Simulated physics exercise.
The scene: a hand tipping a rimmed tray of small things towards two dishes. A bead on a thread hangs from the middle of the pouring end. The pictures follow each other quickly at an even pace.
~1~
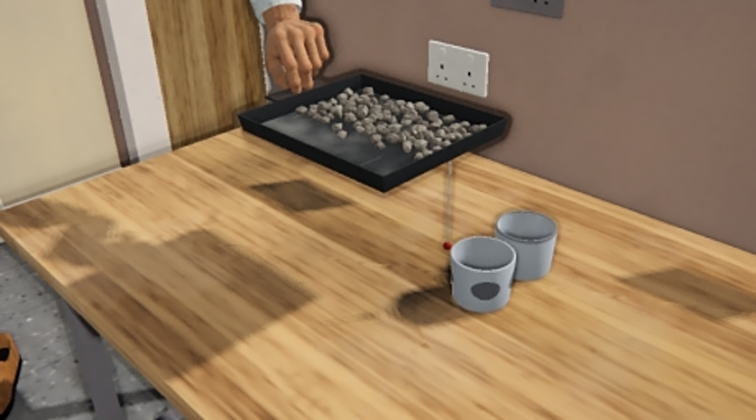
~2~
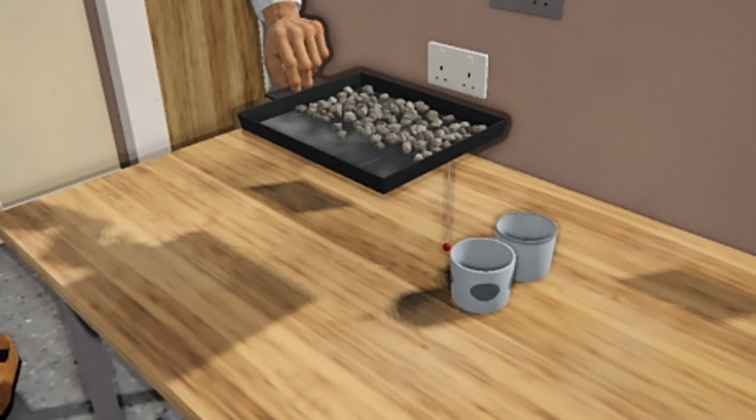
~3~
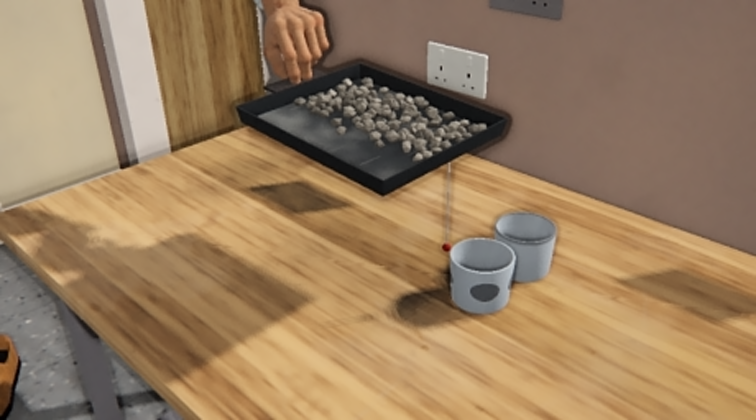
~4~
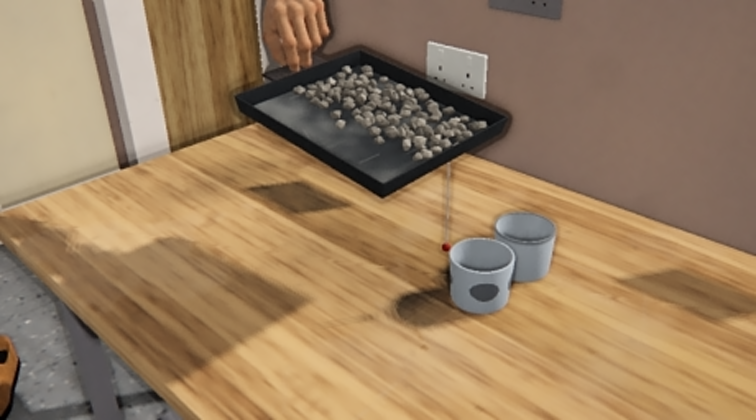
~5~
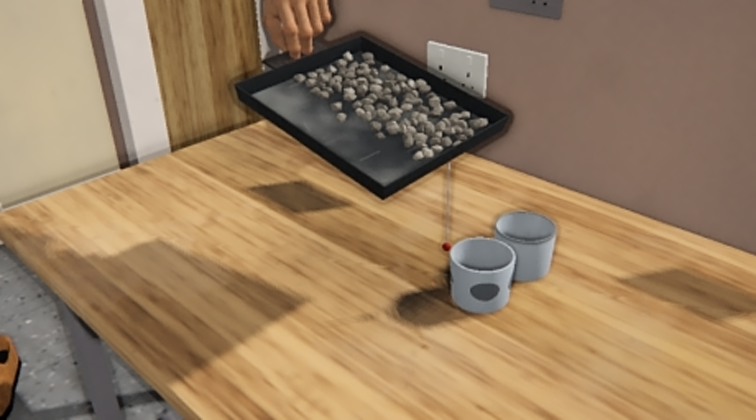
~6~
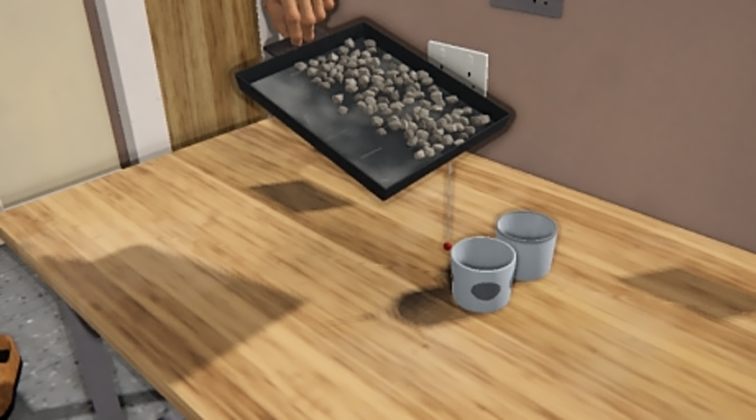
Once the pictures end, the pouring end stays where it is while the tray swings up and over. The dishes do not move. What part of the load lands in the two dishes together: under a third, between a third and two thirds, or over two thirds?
The two hold under a third of the load.
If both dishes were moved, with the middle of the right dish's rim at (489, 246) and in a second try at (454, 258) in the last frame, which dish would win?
In turn: The left-hand dish; the dish on the left.
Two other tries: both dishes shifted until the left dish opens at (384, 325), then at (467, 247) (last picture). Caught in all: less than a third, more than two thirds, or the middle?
One: Between a third and two thirds. Two: Below one third.
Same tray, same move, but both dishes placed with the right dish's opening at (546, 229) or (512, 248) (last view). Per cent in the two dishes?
Roughly 10 per cent, and 30 per cent.
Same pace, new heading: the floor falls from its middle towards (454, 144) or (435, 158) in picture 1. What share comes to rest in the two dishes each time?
About 70 and 20 per cent.
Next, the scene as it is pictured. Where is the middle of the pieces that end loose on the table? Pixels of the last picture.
Close to (440, 354).
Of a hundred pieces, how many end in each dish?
The left dish has 0 per cent, the right dish has 0.
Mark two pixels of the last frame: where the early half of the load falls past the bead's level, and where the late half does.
Early half (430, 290), late half (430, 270).
Soon after the last picture, tray tipped steeply; nearly all on the tray; a stray few in the air.
A little later, tray tipped right over; about half on the tray; about half outside both; a small part in the air.
Later still, tray tipped past a quarter turn; all outside both.
At rest, tray tipped past a quarter turn; none in the left dish; none in the right dish; all outside both.
